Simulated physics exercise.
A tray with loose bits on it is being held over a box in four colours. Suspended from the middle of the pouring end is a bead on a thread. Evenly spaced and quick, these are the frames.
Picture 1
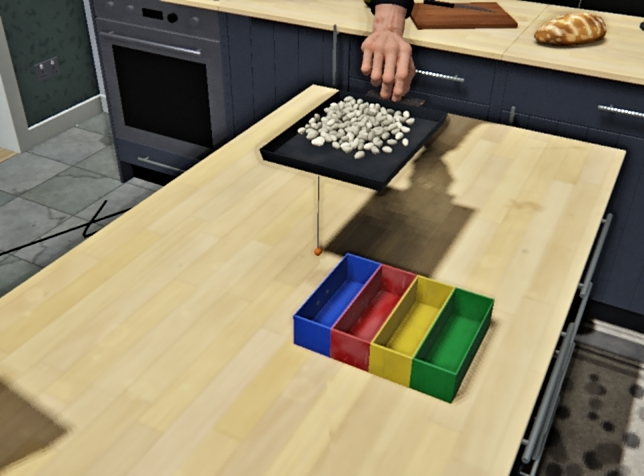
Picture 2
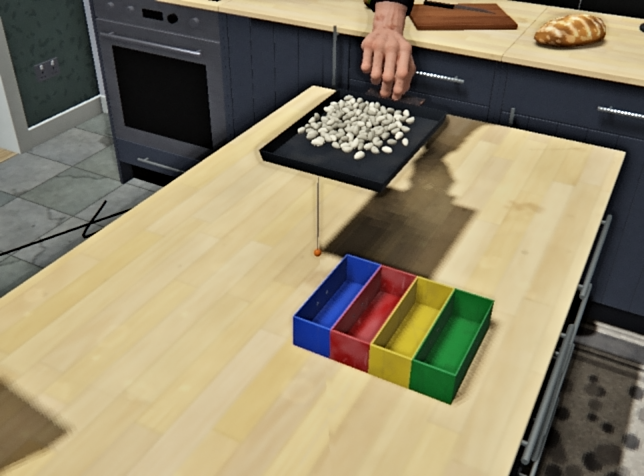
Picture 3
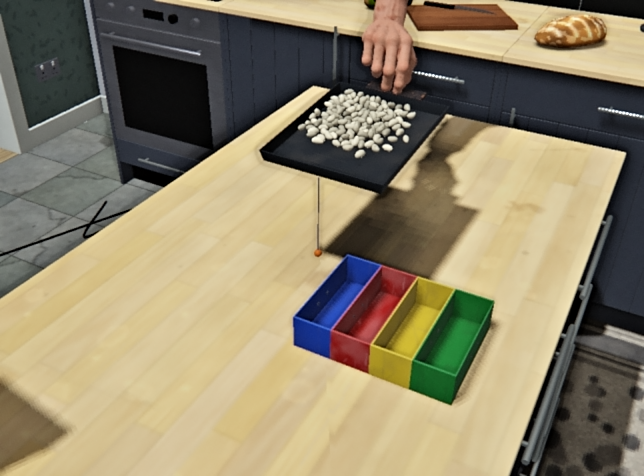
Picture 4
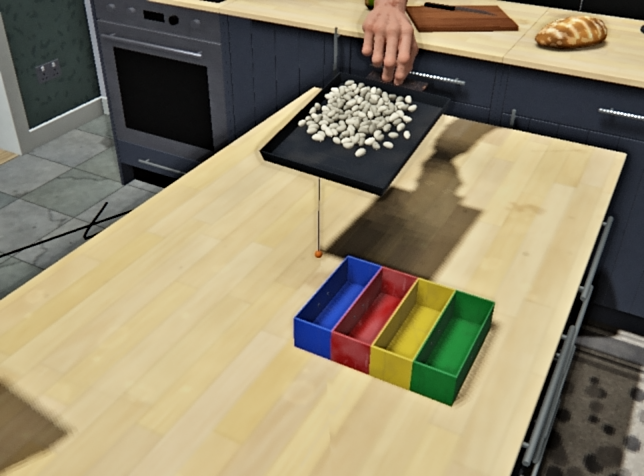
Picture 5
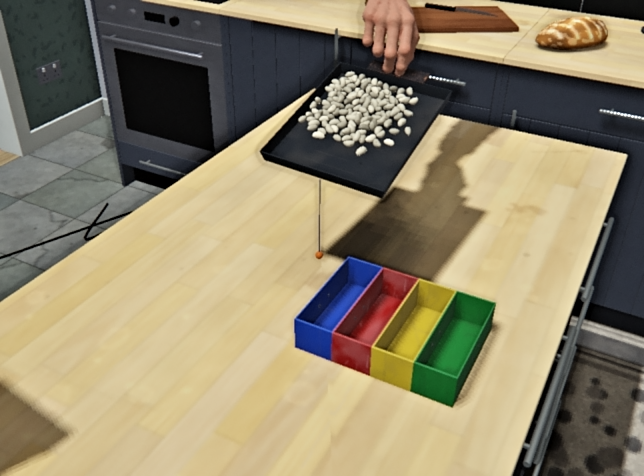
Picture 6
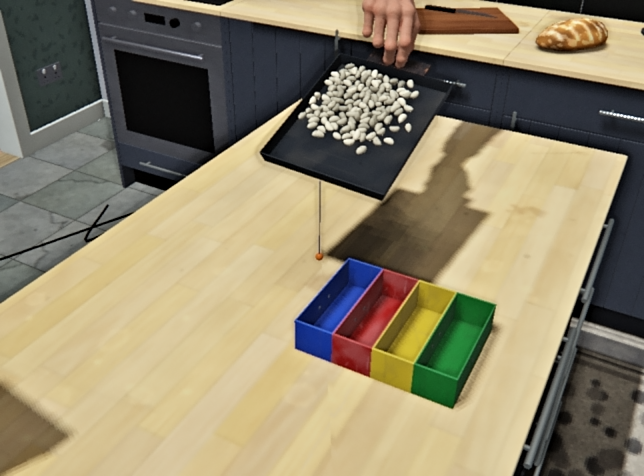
In a kitchen, a hand slowly tilting a black tray of white beans above a wooden counter with a four-coloured box.
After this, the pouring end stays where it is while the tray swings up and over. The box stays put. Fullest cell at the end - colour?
Blue.
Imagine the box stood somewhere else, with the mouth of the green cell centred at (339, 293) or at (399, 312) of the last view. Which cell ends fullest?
First try: The green one; second try: That yellow cell.
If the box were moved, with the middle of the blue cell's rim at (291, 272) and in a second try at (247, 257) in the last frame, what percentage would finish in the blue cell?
Trial 1 around 20 percent, trial 2 around 0 percent.
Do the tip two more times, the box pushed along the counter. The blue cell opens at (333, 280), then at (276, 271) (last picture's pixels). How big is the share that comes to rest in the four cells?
You'd see around 80 per cent and then around 100 per cent.
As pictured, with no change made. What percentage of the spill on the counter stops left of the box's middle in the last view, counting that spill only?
I make it about 100 percent or so.
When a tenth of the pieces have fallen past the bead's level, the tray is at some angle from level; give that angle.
Approx. reading: About 75°.
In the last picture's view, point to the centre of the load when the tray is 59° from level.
I'd mark it close to (344, 158).
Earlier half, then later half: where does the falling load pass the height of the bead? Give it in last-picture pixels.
At (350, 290) for the first part, then at (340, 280) for the others.
Soon after the last picture, tray tipped steeply; nearly all on the tray; a small part falling or outside the box.
A little later, tray tipped right over; about half on the tray; a small part in the blue cell; a stray few in the red cell; a stray few in the yellow cell; about a quarter falling or outside the box.
Later still, tray tipped past a quarter turn; about a third in the blue cell; about a quarter in the red cell; a stray few in the yellow cell; about a third falling or outside the box.
At rest, tray tipped past a quarter turn; about a third in the blue cell; about a quarter in the red cell; a stray few in the yellow cell; none in the green cell; about a third outside the box.
